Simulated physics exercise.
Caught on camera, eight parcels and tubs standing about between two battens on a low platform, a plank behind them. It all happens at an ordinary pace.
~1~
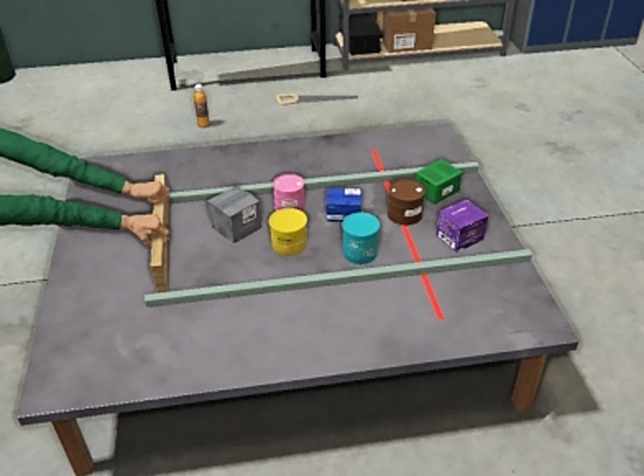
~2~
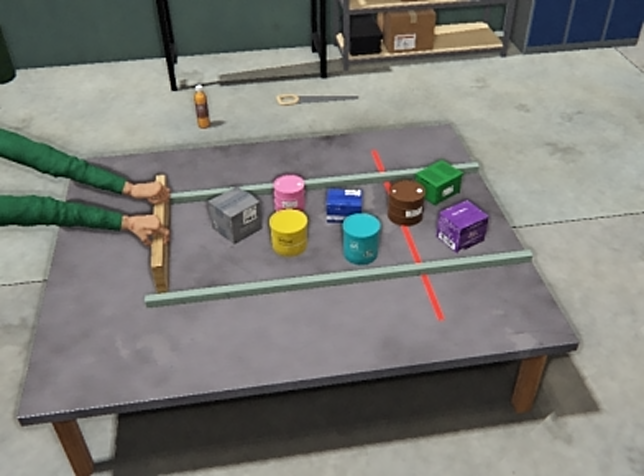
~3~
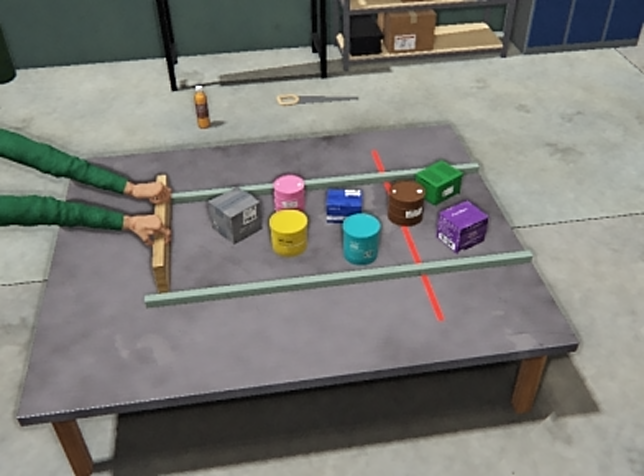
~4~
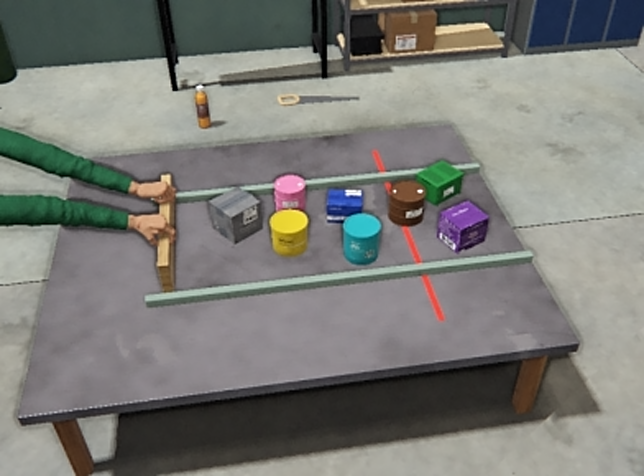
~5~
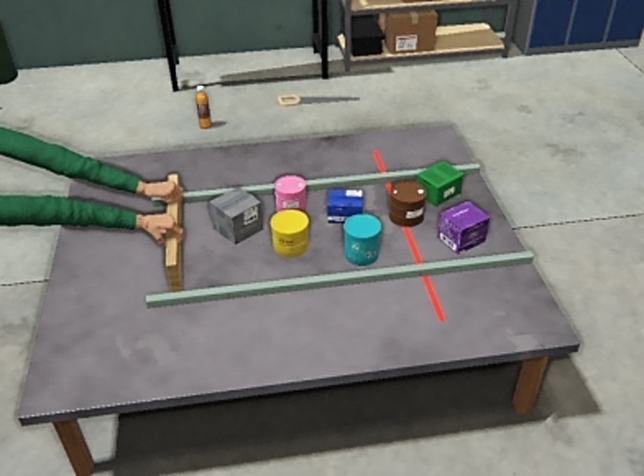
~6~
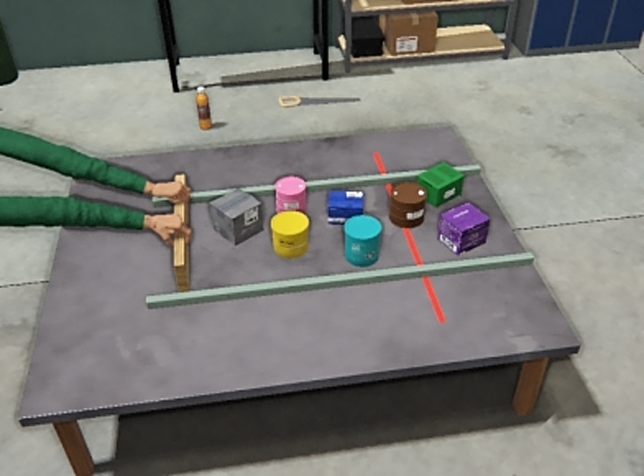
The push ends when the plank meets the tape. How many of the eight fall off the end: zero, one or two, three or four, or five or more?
In the end the number that fall off is zero.
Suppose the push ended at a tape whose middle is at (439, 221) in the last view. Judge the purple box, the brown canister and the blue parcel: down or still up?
The purple box holds on; the brown canister is lost; the blue parcel stays on.
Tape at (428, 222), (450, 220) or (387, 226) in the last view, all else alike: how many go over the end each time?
Down on the ground: 2, 2 and 0.
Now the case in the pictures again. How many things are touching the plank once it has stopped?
It touches 3.
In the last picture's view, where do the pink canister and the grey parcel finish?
Near (407, 183) and (419, 201).
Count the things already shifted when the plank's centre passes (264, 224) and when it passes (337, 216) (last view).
At the one place 3, at the other 6.
Early on, none off yet; purple box at rest near (463, 229); green tote at rest near (440, 185); brown canister at rest near (408, 205).
A while later, none off yet; purple box at rest near (463, 229); green tote at rest near (440, 185); brown canister travelled a little near (418, 205).
Finally, the number that fall off is zero.
